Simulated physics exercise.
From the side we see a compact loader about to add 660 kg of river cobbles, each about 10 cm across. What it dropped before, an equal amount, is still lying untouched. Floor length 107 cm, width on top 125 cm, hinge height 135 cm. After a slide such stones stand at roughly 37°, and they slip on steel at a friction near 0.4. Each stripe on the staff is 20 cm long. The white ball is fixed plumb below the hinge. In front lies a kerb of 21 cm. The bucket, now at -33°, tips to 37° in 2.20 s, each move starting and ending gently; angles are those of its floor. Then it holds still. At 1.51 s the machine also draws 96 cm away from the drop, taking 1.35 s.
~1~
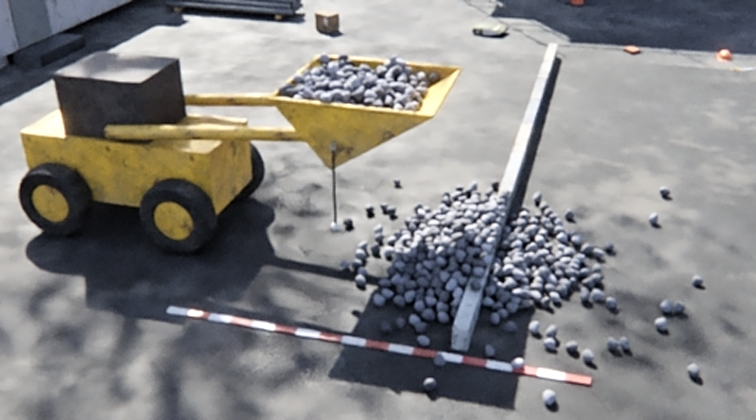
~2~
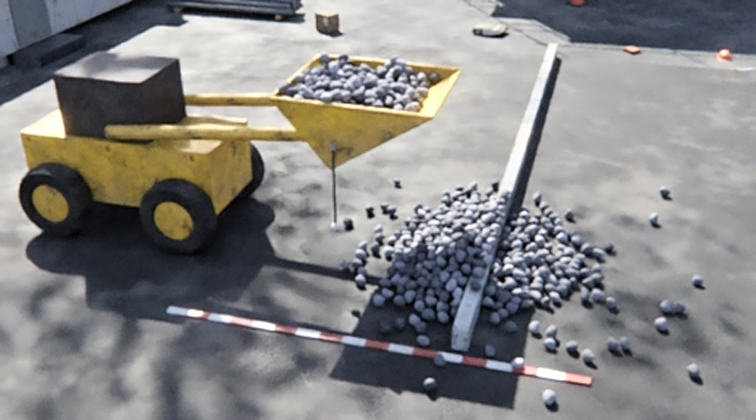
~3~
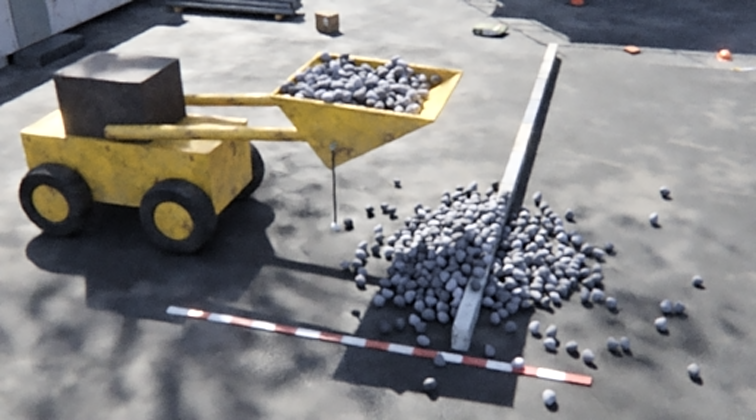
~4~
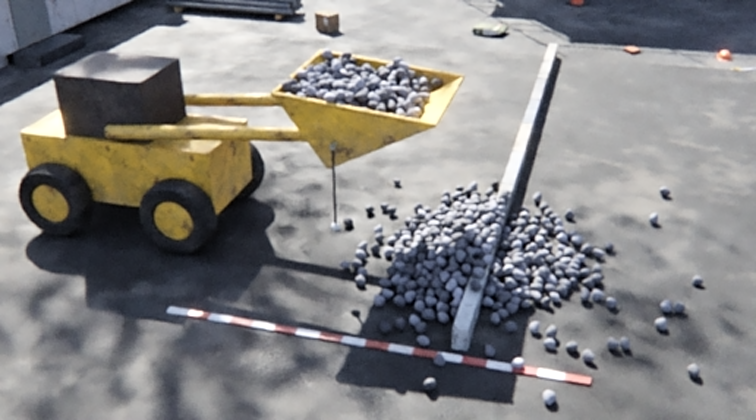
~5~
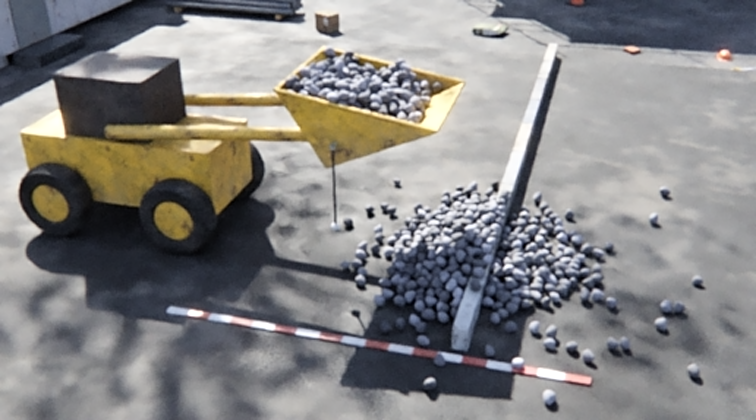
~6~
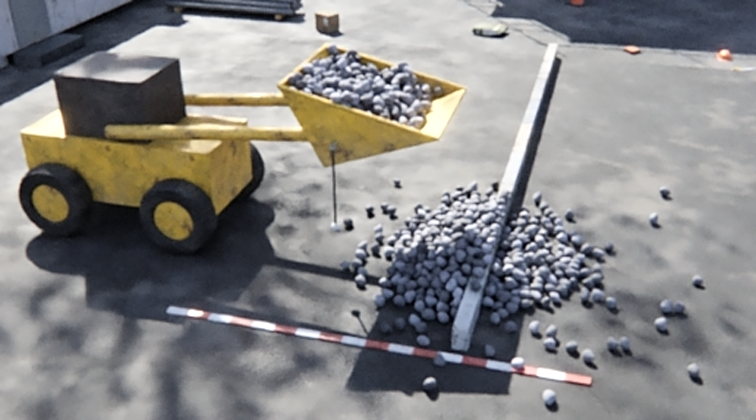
The raised yellow bucket of a small loader, heaped with grey stones, slowly tilts its front lip slightly downward at upper centre, seen from the side and above on sunlit, shadow-dappled dark paving. The loader's dark box and black-tyred wheels stay still at left, while a grey stone pile lies across a long pale kerb at right, behind a red-and-white staff. The camera stays fixed.
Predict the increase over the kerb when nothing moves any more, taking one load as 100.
Close to 4 parts in a hundred.
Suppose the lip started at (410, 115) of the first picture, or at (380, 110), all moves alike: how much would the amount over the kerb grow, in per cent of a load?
About 0 and 0 per cent.
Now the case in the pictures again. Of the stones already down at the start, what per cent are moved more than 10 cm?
Roughly 5 per cent of them.
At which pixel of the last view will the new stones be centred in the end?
Near (409, 238).
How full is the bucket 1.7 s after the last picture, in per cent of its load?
About 10 per cent.
Then, 1.0 s after the last picture the floor is at 26°; in per cent of one load, 96 in the bucket, 75 on this side of the kerb, 29 over the kerb; the foremost stones are at (667, 286).
Then, 1.7 s after the last picture the floor is at 37°; in per cent of one load, 9 in the bucket, 159 on this side of the kerb, 32 over the kerb; the foremost stones are at (667, 286).
Then, 2.7 s after the last picture the floor is at 37°; in per cent of one load, 0 in the bucket, 167 on this side of the kerb, 33 over the kerb; the foremost stones are at (667, 286).
Then, 5.5 s after the last picture the floor is at 37°; in per cent of one load, 0 in the bucket, 167 on this side of the kerb, 33 over the kerb; the foremost stones are at (667, 286). Net gain over the kerb, 4.
